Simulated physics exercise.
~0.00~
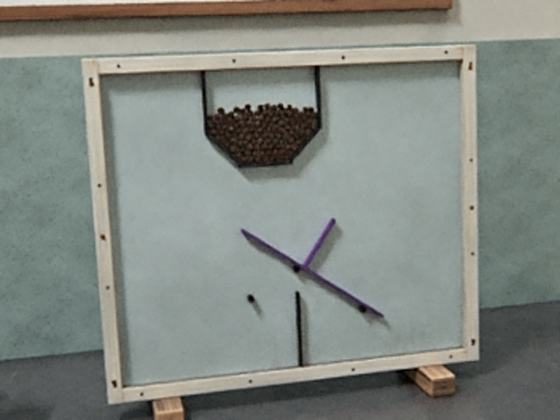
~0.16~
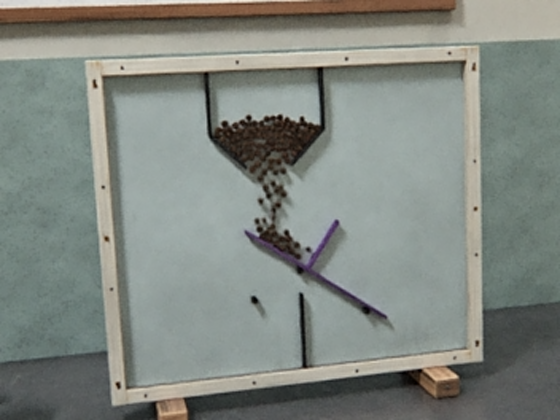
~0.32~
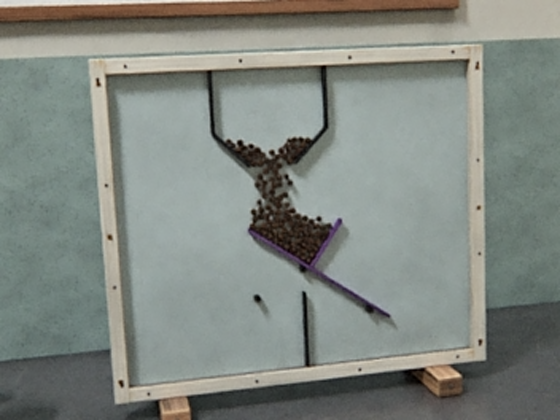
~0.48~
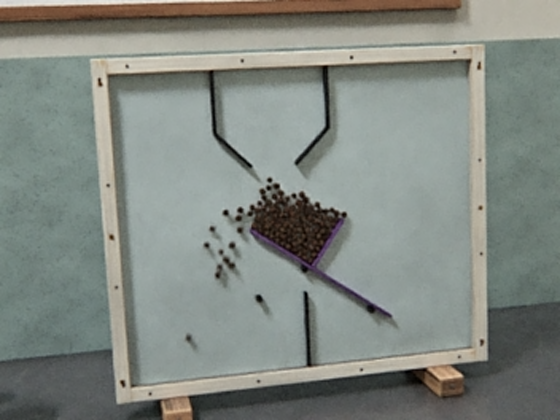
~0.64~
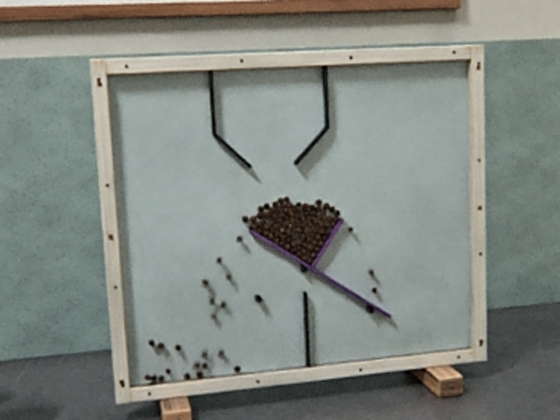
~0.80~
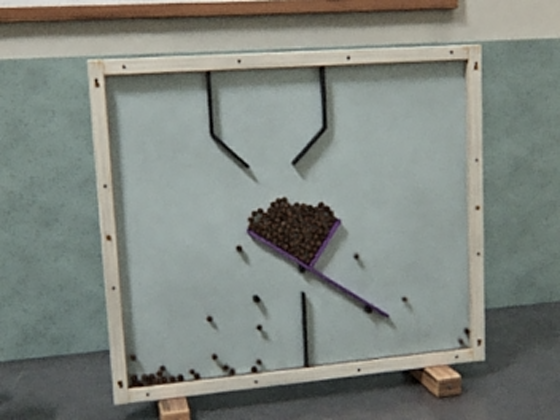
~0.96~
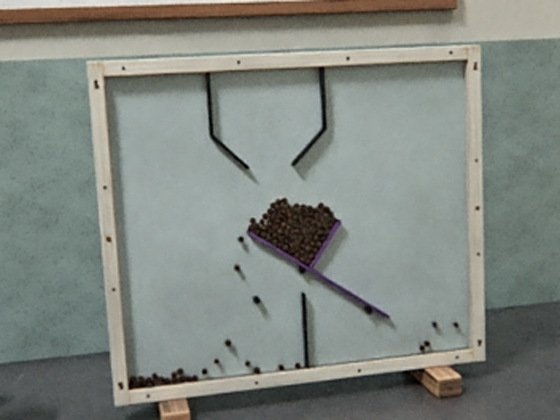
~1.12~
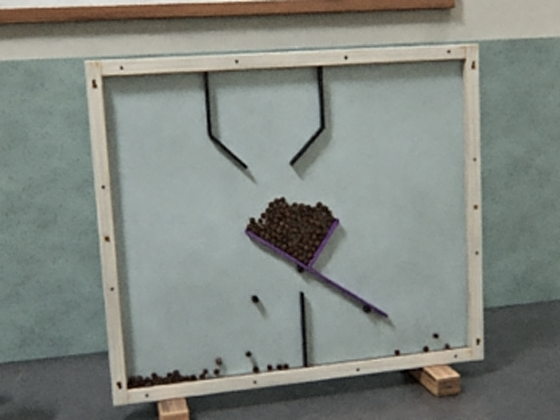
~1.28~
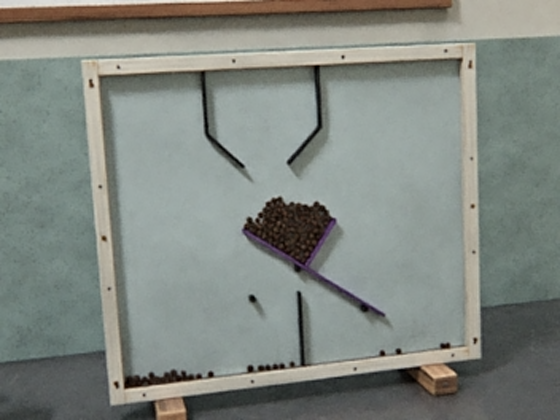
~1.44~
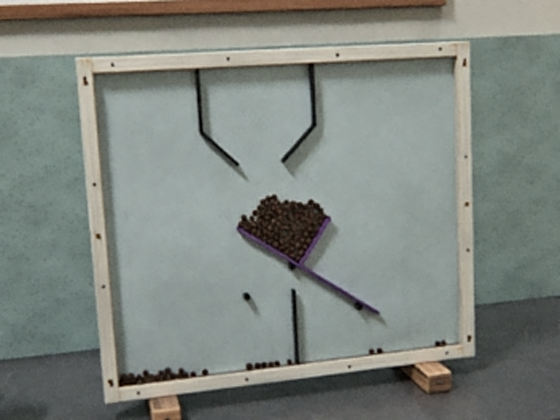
Dark beads pour from the hopper onto the purple tray, some spilling into both bins.
